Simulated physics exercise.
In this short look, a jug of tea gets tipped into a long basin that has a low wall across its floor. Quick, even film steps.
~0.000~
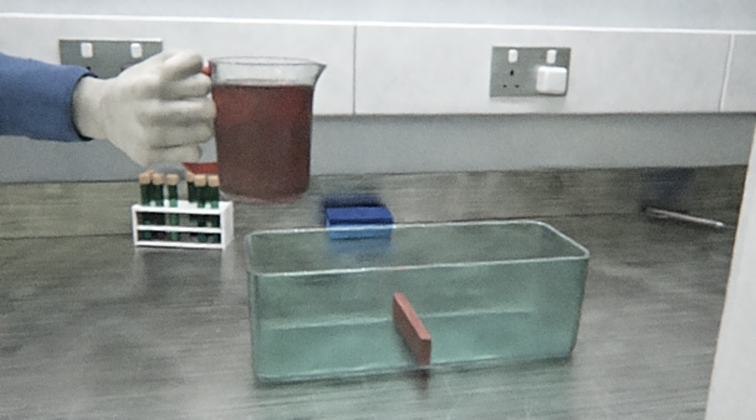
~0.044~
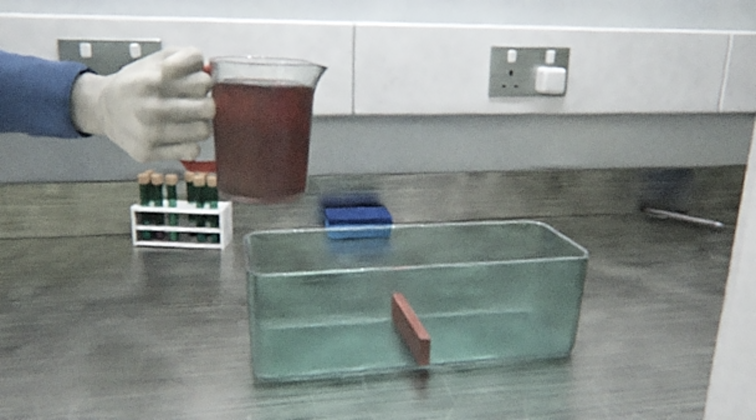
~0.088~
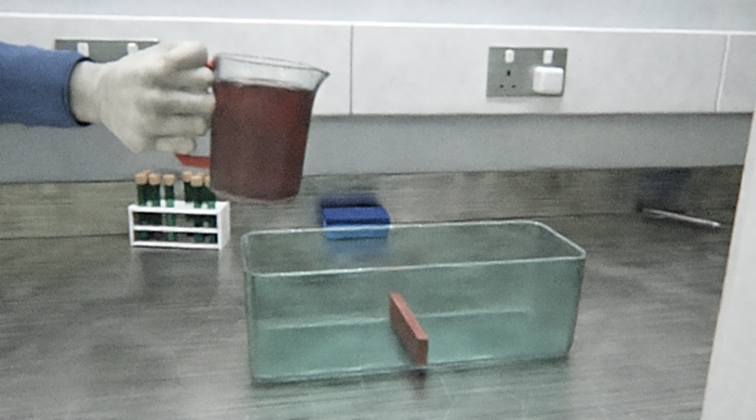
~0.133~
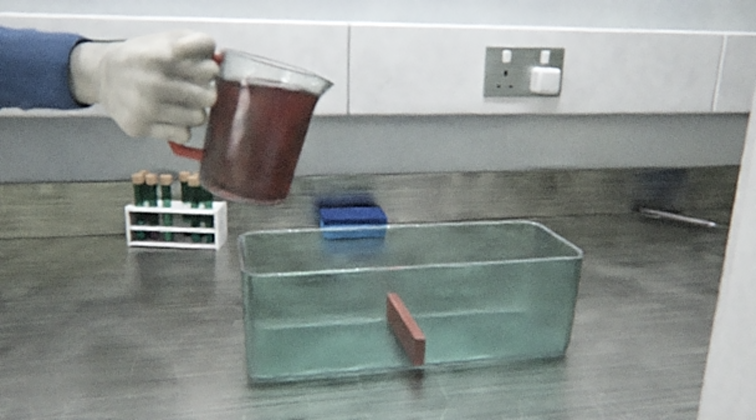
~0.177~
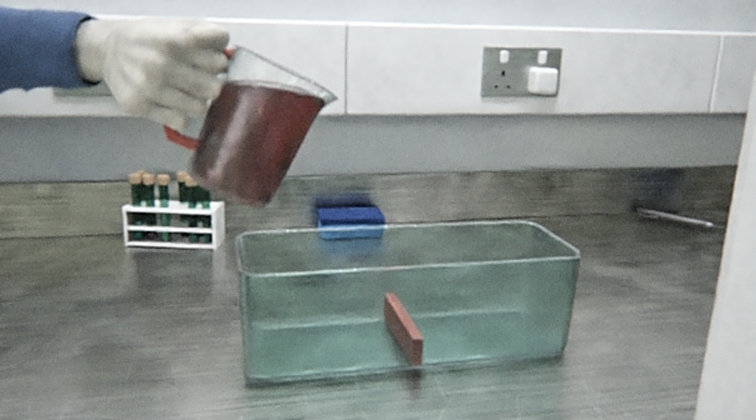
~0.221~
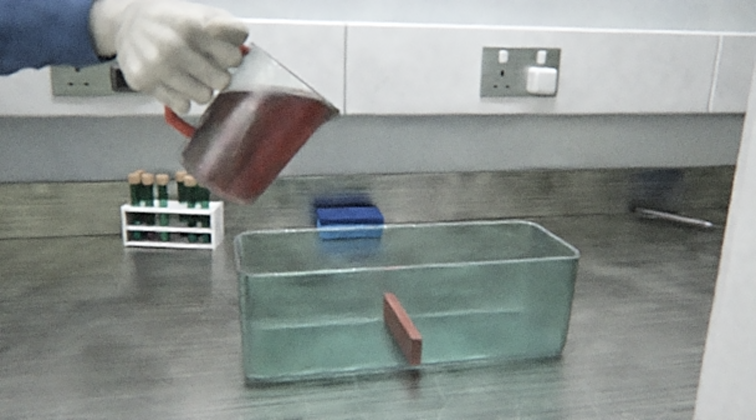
To begin with, a gloved hand holds a clear jug of reddish-brown liquid almost upright above a long glass basin with a low reddish wall across its floor. The hand then tilts the jug steadily to the right, and the liquid shifts inside until it reaches close to the right rim.
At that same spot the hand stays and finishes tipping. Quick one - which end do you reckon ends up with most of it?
The largest amount will sit in the left portion.
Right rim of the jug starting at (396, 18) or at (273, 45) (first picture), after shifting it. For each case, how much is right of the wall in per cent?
You'd get 85 percent from the first and 20 percent from the second.
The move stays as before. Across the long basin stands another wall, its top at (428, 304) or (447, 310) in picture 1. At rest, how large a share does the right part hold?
Try 1: Some 5 %; try 2: 15 %.
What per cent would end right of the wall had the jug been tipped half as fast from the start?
I'd put it at some 30 percent.
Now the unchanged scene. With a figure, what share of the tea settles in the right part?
That share comes out near 25 percent.
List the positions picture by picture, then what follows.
It leans 0°; its right rim is at (327, 64); the tea meets the walls at (214, 82) and (310, 83); the long basin's rim runs from (247, 255) to (566, 239); the wall's top is at (411, 315), in the first frame.
It leans 2°; its right rim is at (328, 66); the tea meets the walls at (214, 81) and (311, 84), in the second frame.
It leans 7°; its right rim is at (330, 71); the tea meets the walls at (217, 79) and (312, 86), in the third frame.
It leans 15°; its right rim is at (334, 82); the tea meets the walls at (219, 78) and (317, 91), in the fourth frame.
It leans 25°; its right rim is at (339, 97); the tea meets the walls at (212, 105) and (322, 93), in the fifth frame.
It leans 37°; its right rim is at (342, 115); the tea meets the walls at (205, 113) and (337, 103), in the sixth frame.
By 0.48 s the tilt is 106° and 54 per cent is still to pour, 17 is left of the wall and 6 right of it.
By 0.66 s the tilt is 113° and 11 per cent is still to pour, 66 is left of the wall and 11 right of it.
By 0.86 s the tilt is 113° and 1 per cent is still to pour, 79 is left of the wall and 14 right of it.
By 1.07 s the tilt is 113° and 0 per cent is still to pour, 80 is left of the wall and 16 right of it.
At rest 73 per cent lies left of the wall, 23 right of it and 4 outside.
